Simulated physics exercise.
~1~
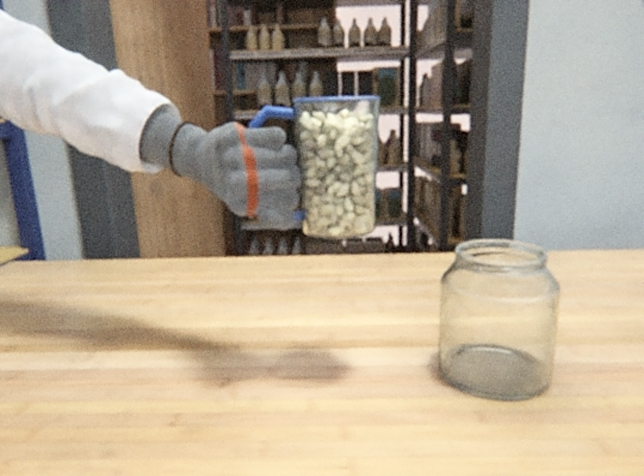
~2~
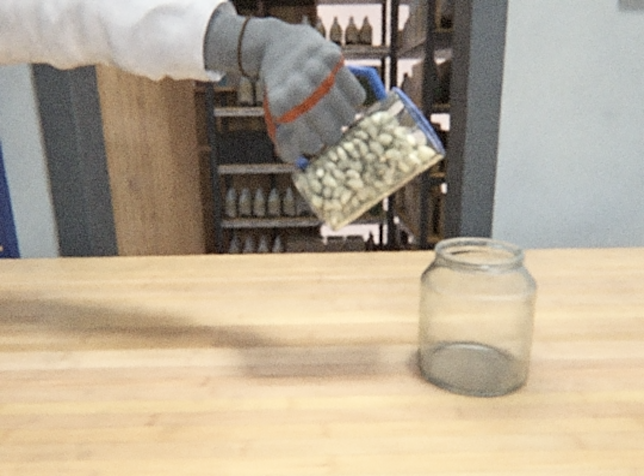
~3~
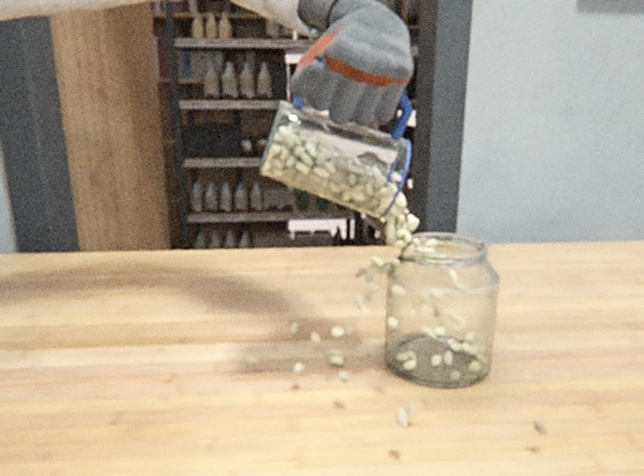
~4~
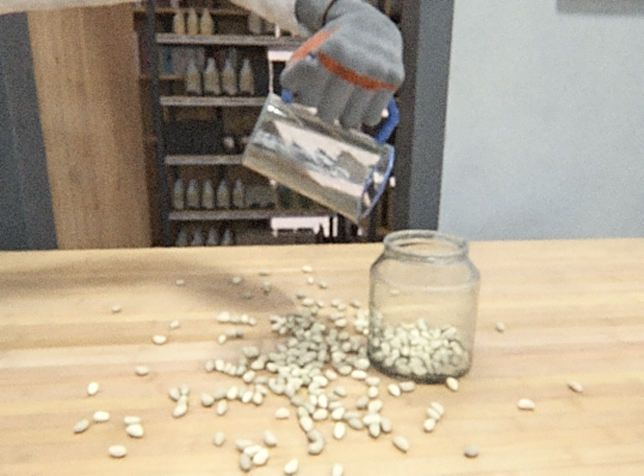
On a wooden table, a gray-gloved hand brought a clear cup of white beans toward a glass jar and tipped it over; some beans landed inside, but most spilled across the tabletop, leaving the jar partly filled and the cup looking empty.
